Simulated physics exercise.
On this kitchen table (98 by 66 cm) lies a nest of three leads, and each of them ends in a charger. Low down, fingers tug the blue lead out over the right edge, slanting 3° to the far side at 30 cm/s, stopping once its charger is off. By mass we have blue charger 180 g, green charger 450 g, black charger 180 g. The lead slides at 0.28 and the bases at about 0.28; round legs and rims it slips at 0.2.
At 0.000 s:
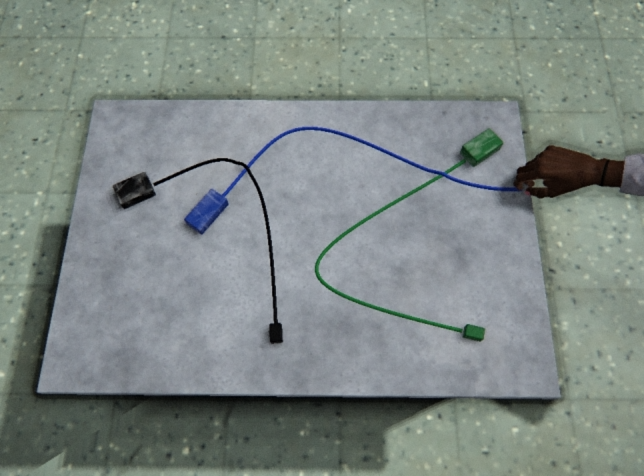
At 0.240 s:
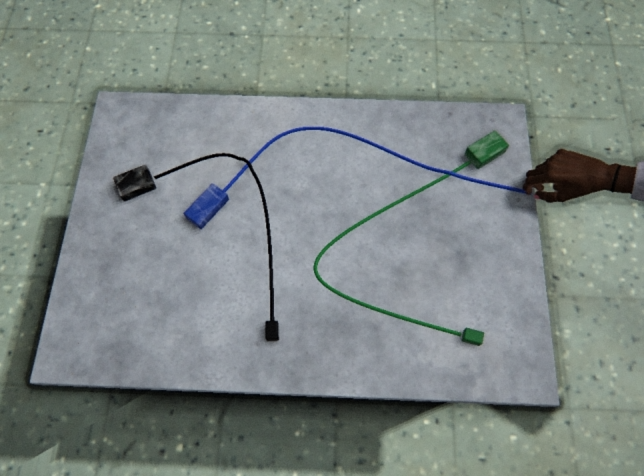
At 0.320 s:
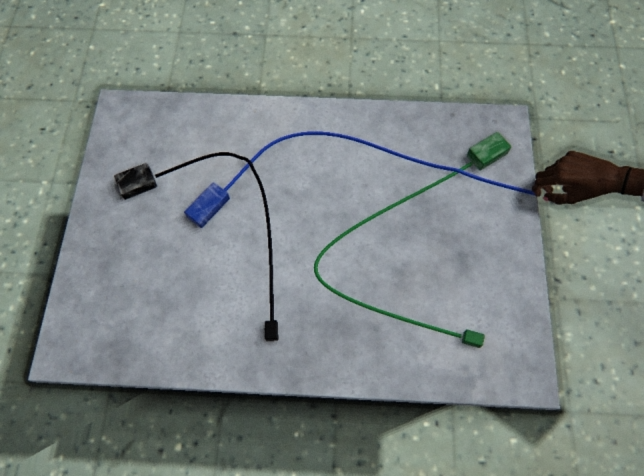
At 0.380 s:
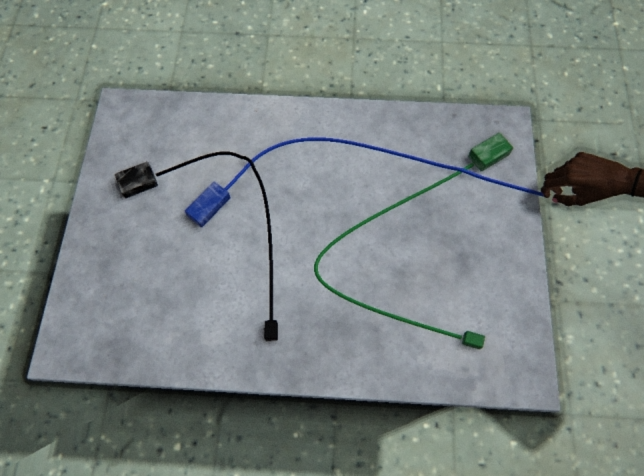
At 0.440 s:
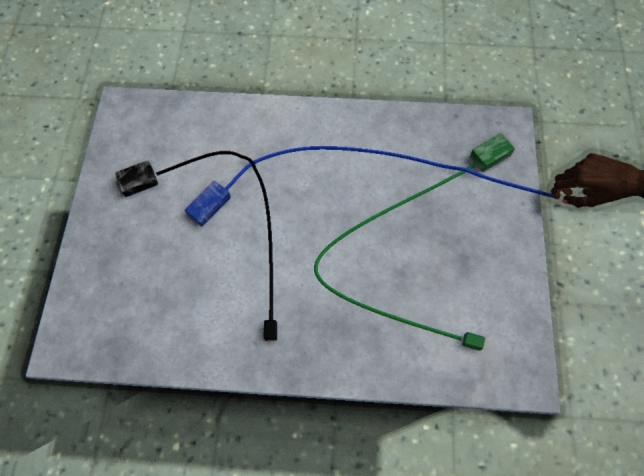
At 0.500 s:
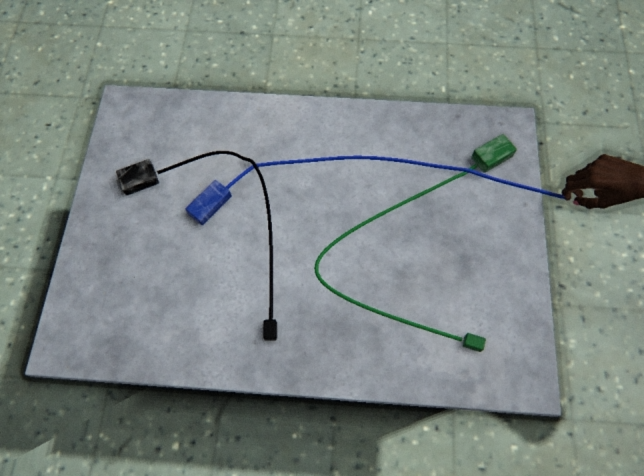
On a kitchen table, a hand at the right edge pulls the end of a blue lead slowly rightward, drawing its curve flatter across the green lead, while the blue, black and green chargers stay almost still.
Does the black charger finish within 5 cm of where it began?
No, it ends farther off.
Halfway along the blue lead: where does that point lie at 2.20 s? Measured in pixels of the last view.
Around (628, 206).
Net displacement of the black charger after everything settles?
Black charger: Off the top.
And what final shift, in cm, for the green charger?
About: Green charger 2 cm.
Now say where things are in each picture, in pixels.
The first picture shows black charger (132, 187); crossings (246, 170) black over blue, (438, 173) blue over green; blue lead runs through (421, 167) (362, 141) (300, 129) (246, 170); grip (522, 189).
In the second picture, blue lead runs through (367, 142) (247, 166); grip (531, 193).
In the third picture, blue lead runs through (373, 146) (249, 165); grip (540, 195).
In the fourth picture, blue lead runs through (380, 149) (249, 164); grip (549, 196).
In the fifth picture, blue lead runs through (388, 154) (251, 164); grip (559, 197).
The sixth picture shows black charger (136, 174); blue lead runs through (464, 170) (396, 160) (329, 159) (255, 166); grip (570, 199).
After 1.4 s, the blue lead's tail end at (330, 209); black charger 1 cm off its start, blue charger 20 cm off its start, black plug 6 cm off its start.
After 2.2 s, the blue lead's tail end at (453, 202); black charger 17 cm off its start, blue charger 46 cm off its start, black plug 34 cm off its start.
After 3.0 s, the blue lead has left the top; black charger 43 cm off its start at (340, 183), blue charger 73 cm off its start at (558, 207), black plug 61 cm off its start at (554, 224).
After 3.9 s, the blue lead has left the top; black charger over the edge, blue charger over the edge, black plug over the edge.
After 4.4 s, the blue lead has left the top; black charger over the edge, blue charger over the edge, black plug over the edge, green plug 16 cm off its start at (547, 305).
